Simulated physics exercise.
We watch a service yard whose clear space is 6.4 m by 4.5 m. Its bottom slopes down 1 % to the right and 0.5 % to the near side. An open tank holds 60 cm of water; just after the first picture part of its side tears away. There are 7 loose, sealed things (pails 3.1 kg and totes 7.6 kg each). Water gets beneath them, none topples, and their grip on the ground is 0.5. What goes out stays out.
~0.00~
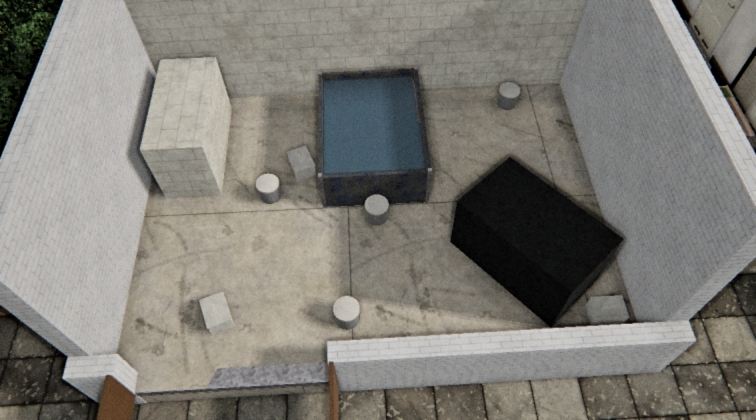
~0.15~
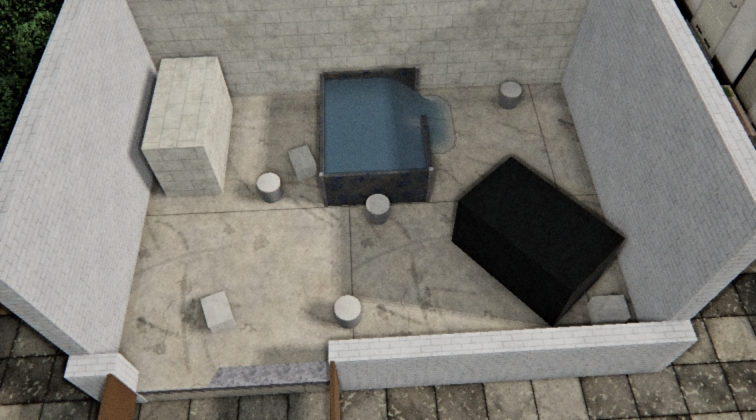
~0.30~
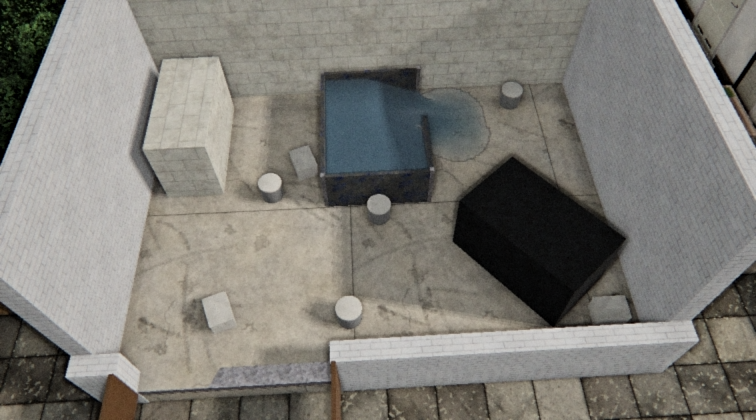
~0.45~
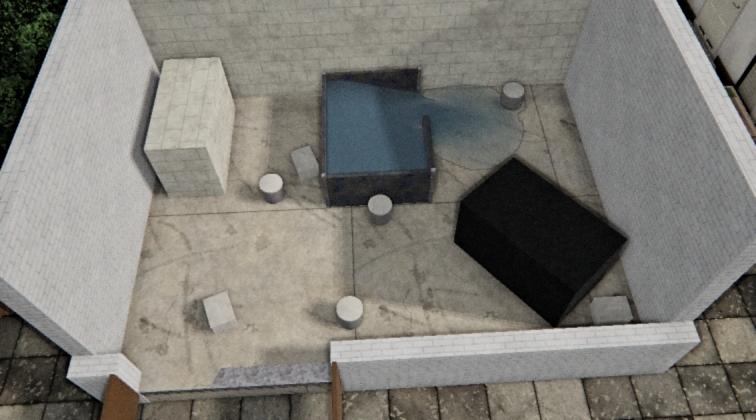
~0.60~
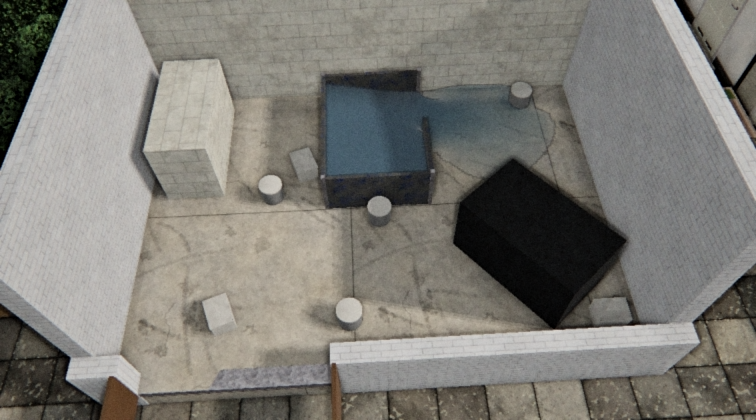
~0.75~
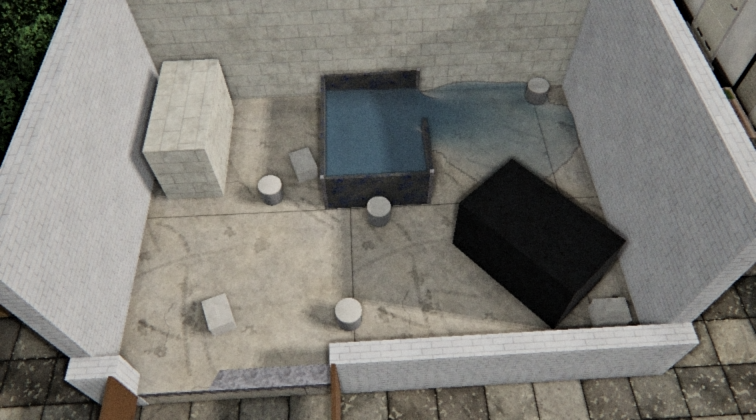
In a walled yard, water pours from a tank's right side and shifts one pail.
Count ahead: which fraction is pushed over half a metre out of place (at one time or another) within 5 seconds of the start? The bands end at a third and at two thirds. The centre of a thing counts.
Share: Less than a third.
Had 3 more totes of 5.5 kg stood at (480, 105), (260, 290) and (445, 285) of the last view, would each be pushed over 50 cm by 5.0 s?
In that order: Past it, under, short of it.
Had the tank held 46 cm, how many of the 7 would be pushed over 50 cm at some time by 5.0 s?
Then 1.
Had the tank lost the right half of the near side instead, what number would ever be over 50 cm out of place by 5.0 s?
Then 3.
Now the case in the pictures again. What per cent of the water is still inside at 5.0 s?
Some 100 per cent remains.
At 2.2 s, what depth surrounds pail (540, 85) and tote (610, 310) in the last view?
Roughly 33 and 1 cm.
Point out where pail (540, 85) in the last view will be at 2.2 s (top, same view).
Near (574, 98).
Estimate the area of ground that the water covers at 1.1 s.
Roughly 7.5 m2.
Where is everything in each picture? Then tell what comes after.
A pail at (510, 89), on the bottom; a pail at (346, 308) rests on the ground; water covers 2.7 m2; 0 of 7 have shifted, in the first picture.
A pail at (511, 89), on the bottom; a pail at (347, 307) rests on the ground; 3.2 m2 under water; 0 of 7 have shifted, in the second picture.
A pail at (512, 89), on the bottom; a pail at (348, 308) rests on the ground; 3.9 m2 under water; 0 of 7 have shifted, in the third picture.
A pail at (514, 90) rests on the ground; a pail at (349, 308), on the bottom; 4.8 m2 under water; 0 of 7 have shifted, in the fourth picture.
A pail at (521, 89), on the bottom, 15 cm from its start; a pail at (349, 310), on the bottom; 5.6 m2 under water; 1 of 7 have shifted, in the fifth picture.
A pail at (539, 85), on the bottom, 45 cm from its start; a pail at (348, 310) rests on the ground; 6.5 m2 under water; 1 of 7 have shifted, in the sixth picture.
After 1.1 s 1 of 7 are over 50 cm from their spots; 1 afloat.
After 2.2 s 1 of 7 are over 50 cm from their spots; 1 afloat.
After 3.5 s 1 of 7 are over 50 cm from their spots; 1 afloat.
After 5.0 s 1 of 7 are over 50 cm from their spots, and 1 have been at some point; 2 afloat.
